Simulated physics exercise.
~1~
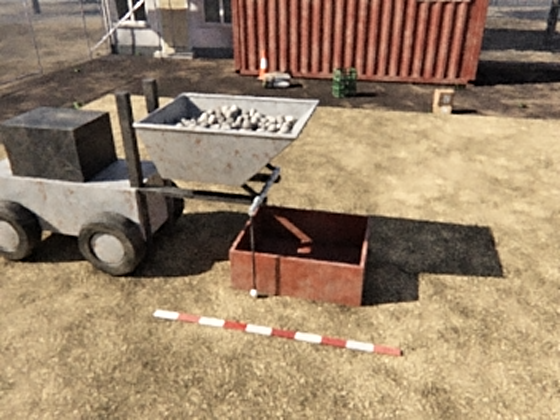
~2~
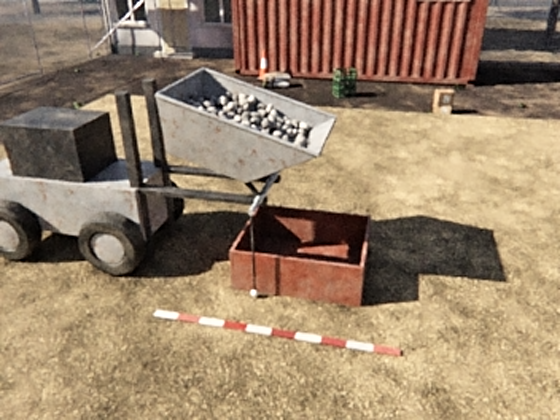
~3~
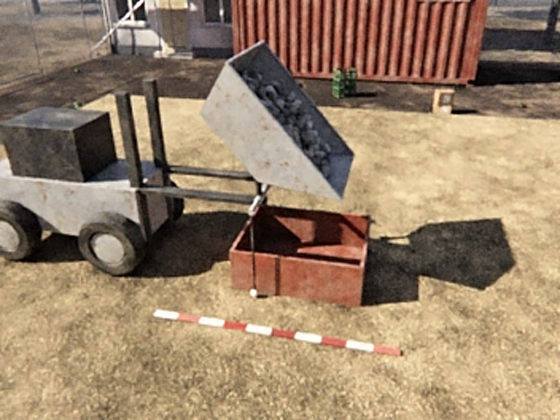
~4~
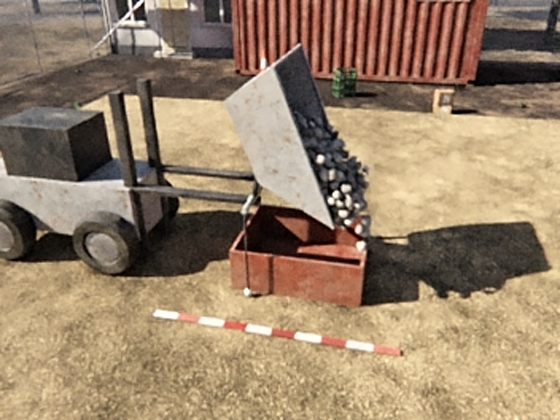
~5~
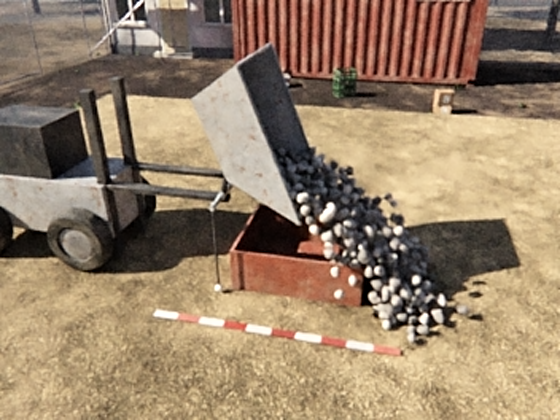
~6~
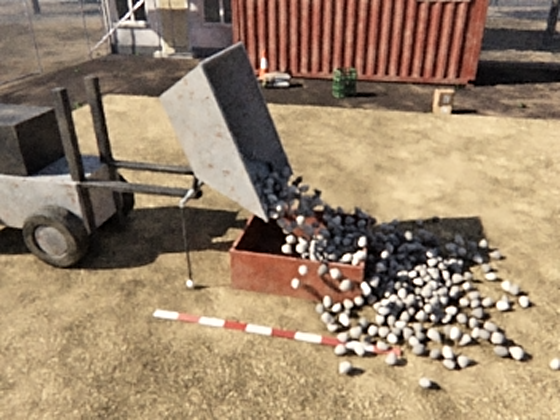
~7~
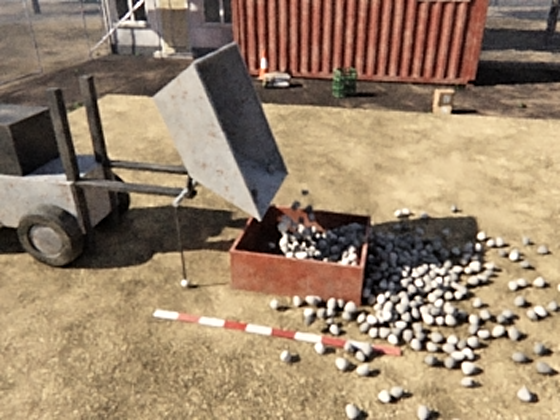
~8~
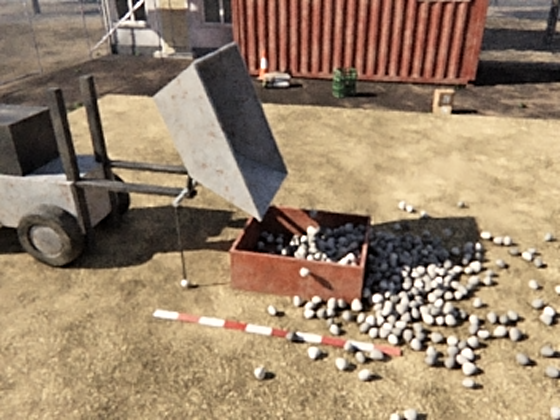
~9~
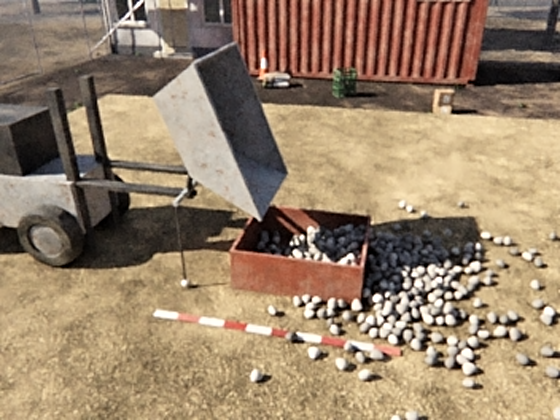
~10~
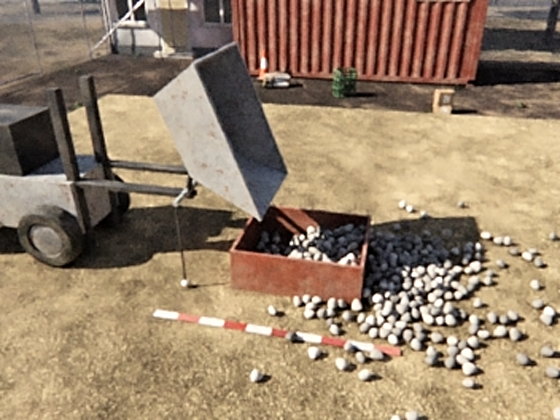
A fork truck tips its skip and backs left, spilling cobbles into and beyond a red bin.
